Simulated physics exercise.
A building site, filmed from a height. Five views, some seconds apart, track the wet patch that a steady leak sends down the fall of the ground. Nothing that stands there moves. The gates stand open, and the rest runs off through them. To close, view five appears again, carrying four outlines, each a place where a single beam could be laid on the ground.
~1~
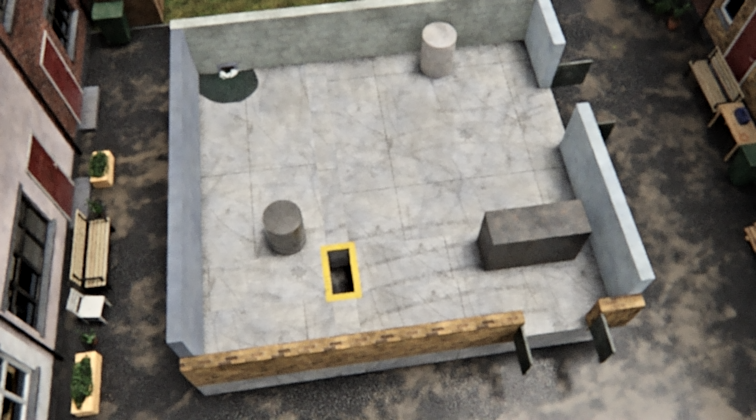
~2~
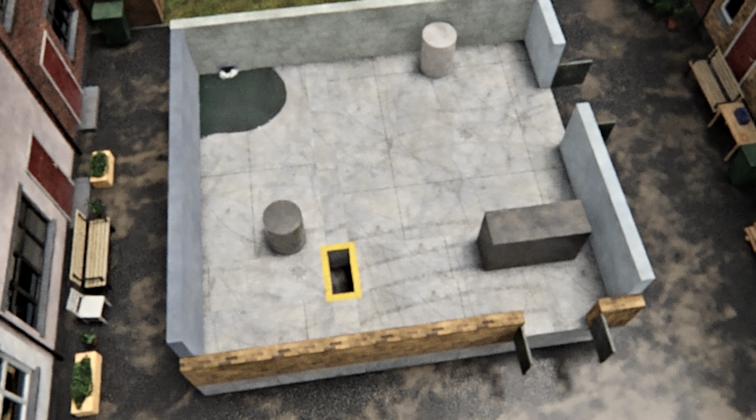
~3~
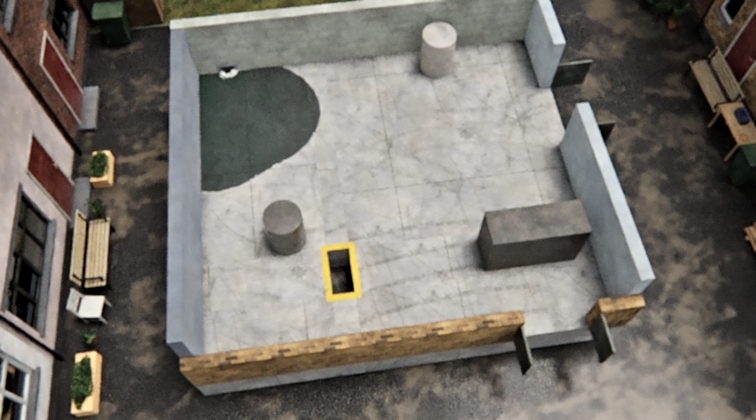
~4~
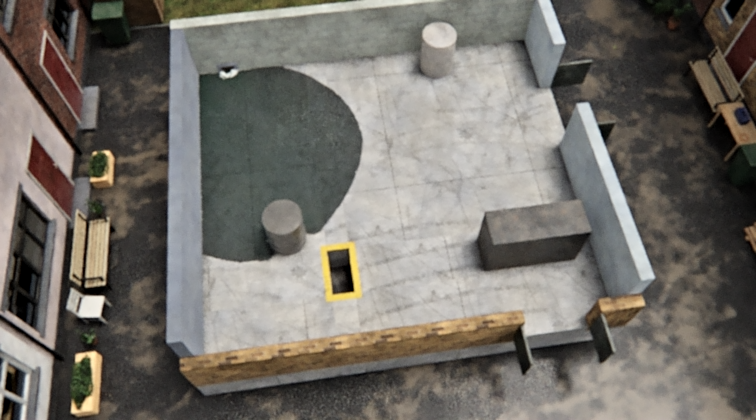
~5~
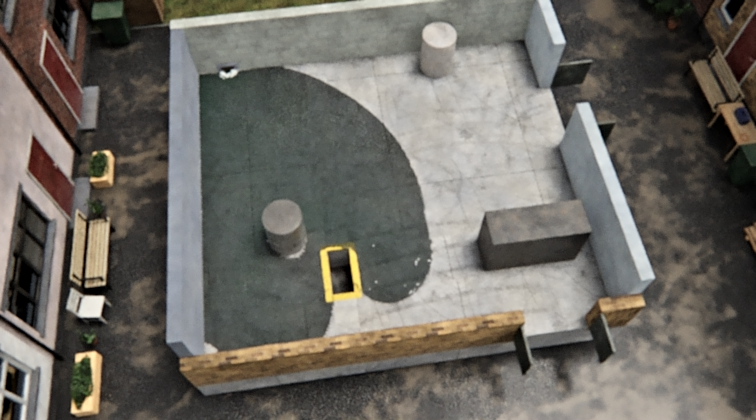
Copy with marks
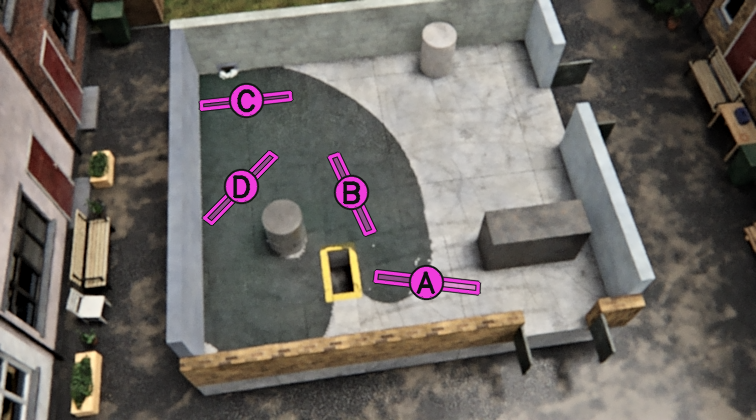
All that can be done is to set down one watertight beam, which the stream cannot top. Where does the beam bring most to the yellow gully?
B.
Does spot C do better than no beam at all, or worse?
Worse.
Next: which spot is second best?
That is spot A.
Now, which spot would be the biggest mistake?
C.
On the marked copy, A from (376, 276) to (478, 288); B from (333, 155) to (370, 232); C from (201, 105) to (290, 96); D from (208, 220) to (272, 154).
With A, about 22 % of the stream runs into the yellow gully, about 76 % out by the gates.
With B, about 33 % of the stream runs into the yellow gully, about 65 % out by the gates.
With C, about 5 % of the stream runs into the yellow gully, about 87 % out by the gates.
With D, about 13 % of the stream runs into the yellow gully, about 83 % out by the gates.
